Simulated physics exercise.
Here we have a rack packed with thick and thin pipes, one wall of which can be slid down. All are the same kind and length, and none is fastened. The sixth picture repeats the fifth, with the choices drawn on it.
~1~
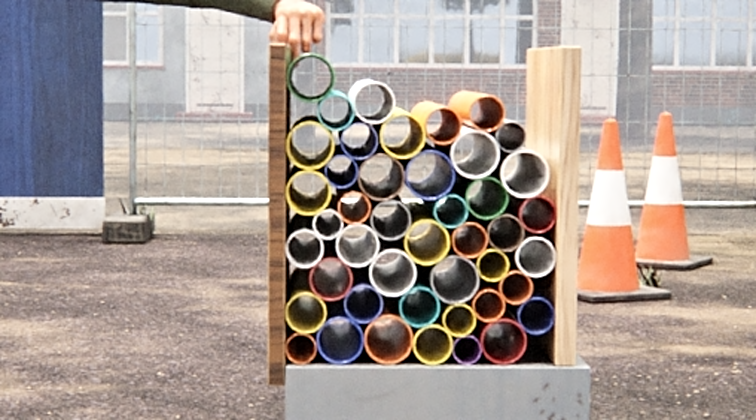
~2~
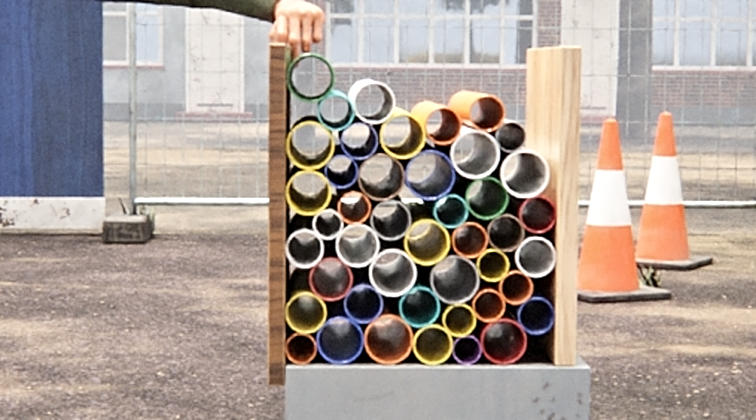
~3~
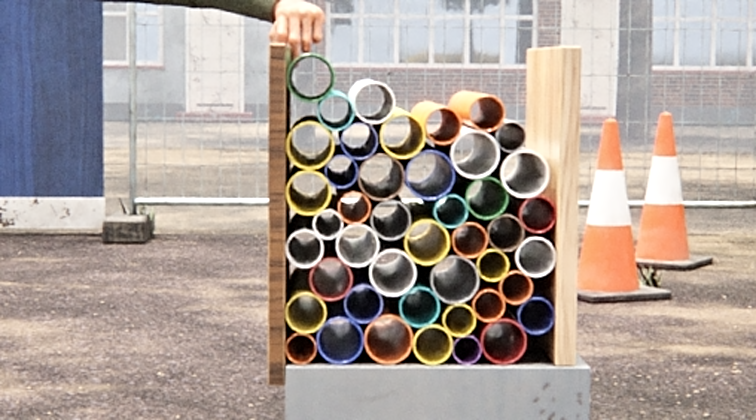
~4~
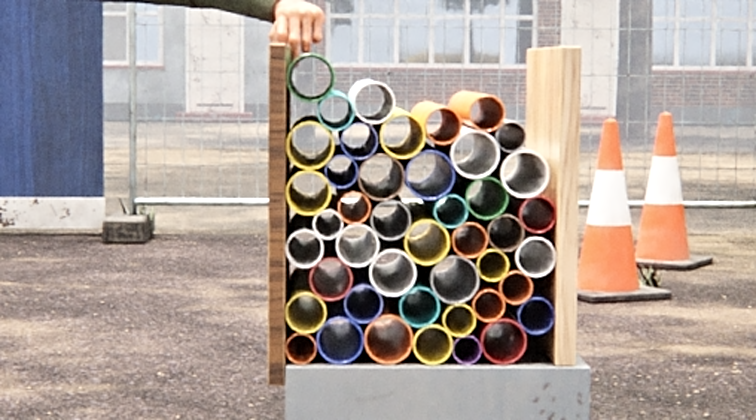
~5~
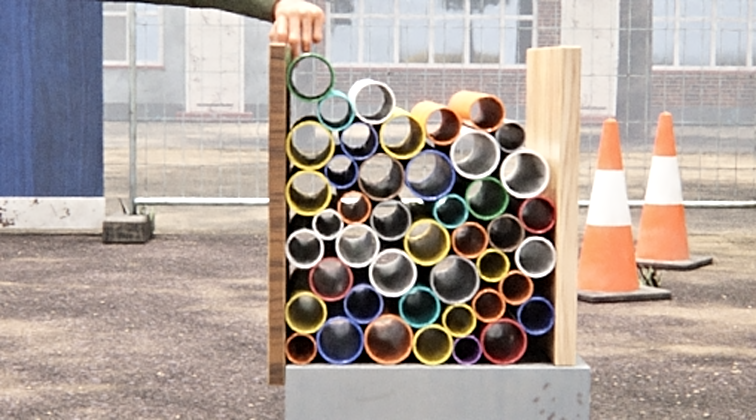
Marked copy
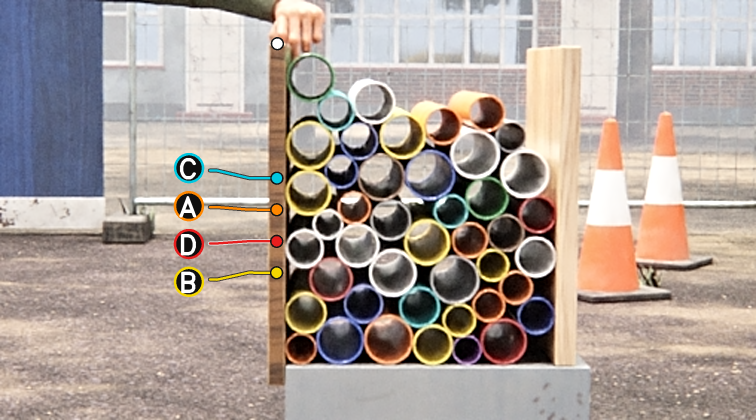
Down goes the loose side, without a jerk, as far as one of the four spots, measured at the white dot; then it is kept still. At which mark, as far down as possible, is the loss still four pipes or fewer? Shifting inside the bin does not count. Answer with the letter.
Stop at A.
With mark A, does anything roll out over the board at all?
Yes, at A.
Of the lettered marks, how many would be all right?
Two of them.
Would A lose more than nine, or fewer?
It loses fewer than nine.
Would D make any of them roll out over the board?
Yes.
On the copy, A at (277, 210); B at (277, 273); C at (277, 178); D at (277, 241); the white dot at (278, 44).
On A. First, top of the board (286, 116).
Then, top of the board (286, 196).
Finally, top of the board (286, 210), three out over the board.
By contrast, B more than four out over the board; C three out over the board; D more than four out over the board.
